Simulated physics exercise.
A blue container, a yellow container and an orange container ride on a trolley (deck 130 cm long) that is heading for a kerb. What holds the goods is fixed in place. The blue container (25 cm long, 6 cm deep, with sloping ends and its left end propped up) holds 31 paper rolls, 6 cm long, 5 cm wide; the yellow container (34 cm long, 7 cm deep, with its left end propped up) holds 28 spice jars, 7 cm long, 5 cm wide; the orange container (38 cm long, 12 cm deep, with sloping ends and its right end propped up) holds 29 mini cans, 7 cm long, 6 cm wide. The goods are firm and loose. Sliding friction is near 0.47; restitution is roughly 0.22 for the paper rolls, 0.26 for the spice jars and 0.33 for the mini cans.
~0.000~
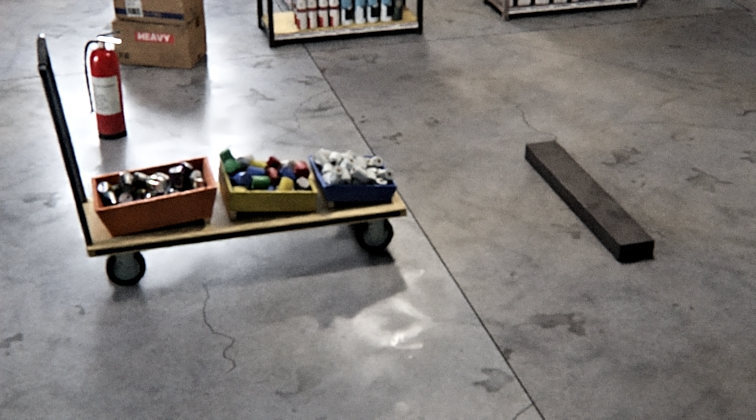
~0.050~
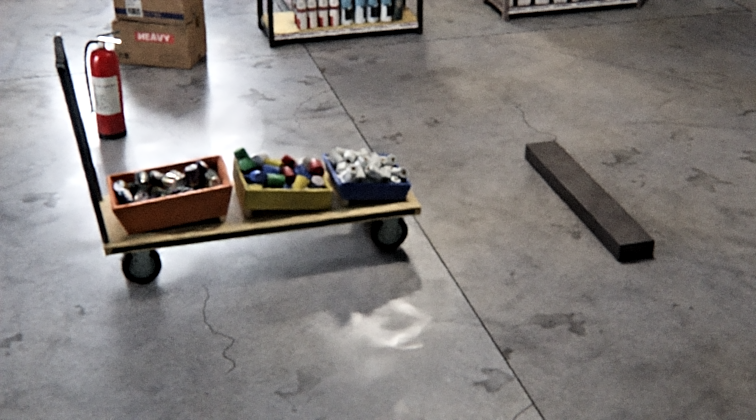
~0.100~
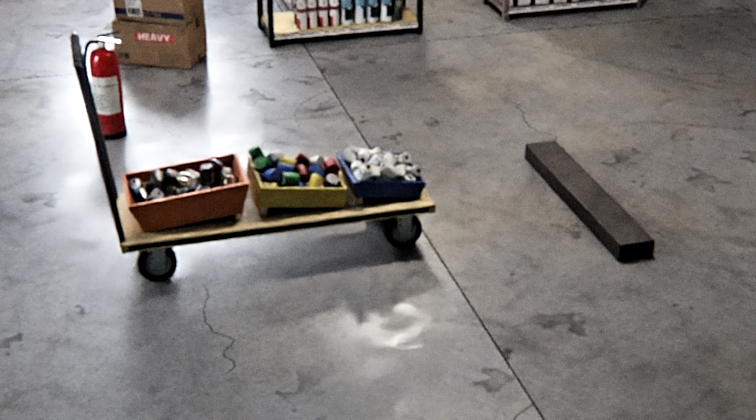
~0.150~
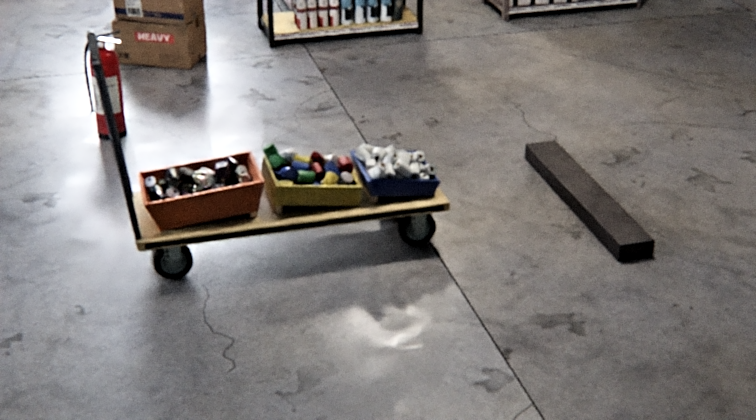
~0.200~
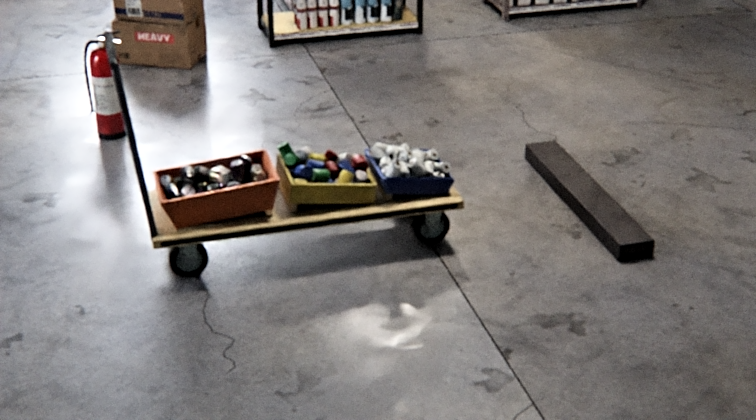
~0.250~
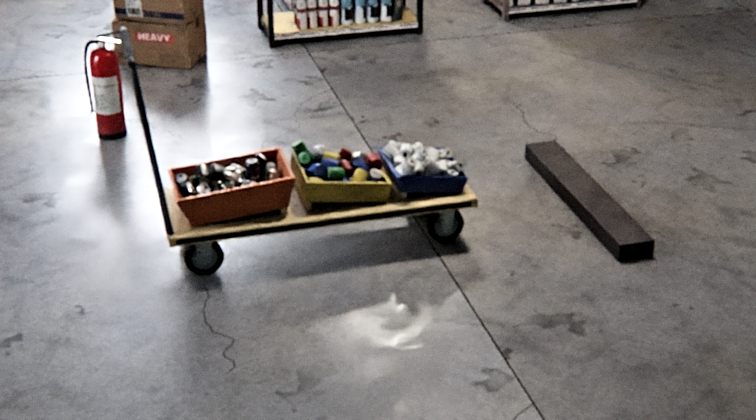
Trolley carrying orange, yellow and blue containers of small loose items rolling slowly rightward across a concrete floor past a fire extinguisher.
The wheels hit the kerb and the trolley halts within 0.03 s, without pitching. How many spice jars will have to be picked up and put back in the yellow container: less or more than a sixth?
It sheds less than a sixth of them.
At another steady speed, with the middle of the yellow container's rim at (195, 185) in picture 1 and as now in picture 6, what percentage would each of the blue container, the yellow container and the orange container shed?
In that case blue container 40, yellow container 40, orange container 0 per cent.
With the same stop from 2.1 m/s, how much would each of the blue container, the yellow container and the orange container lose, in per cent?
Then blue container 40, yellow container 20, orange container 0 per cent.
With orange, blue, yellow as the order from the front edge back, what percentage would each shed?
Then blue container 10, yellow container 0, orange container 0 per cent.
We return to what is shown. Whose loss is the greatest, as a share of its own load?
It is the blue container.
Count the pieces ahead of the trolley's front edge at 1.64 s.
Some 4 pieces.
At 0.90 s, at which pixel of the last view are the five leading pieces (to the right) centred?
Near (573, 138).
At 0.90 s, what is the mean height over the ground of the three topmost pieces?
Some 38 cm up.
After 0.68 s, the wheels strike.
After 0.78 s, the blue container is down by 1 of 31, the yellow container is down by 1 of 28 and the orange container has all 29.
After 0.90 s, the blue container is down by 2 of 31, the yellow container is down by 1 of 28 and the orange container has all 29.
After 1.13 s, the blue container is down by 6 of 31, the yellow container is down by 1 of 28 and the orange container has all 29.
When it is over (at 1.64 s), the blue container is down by 7 of 31, the yellow container is down by 1 of 28 and the orange container has all 29. Asked share, 1 of 28, 4 per cent.
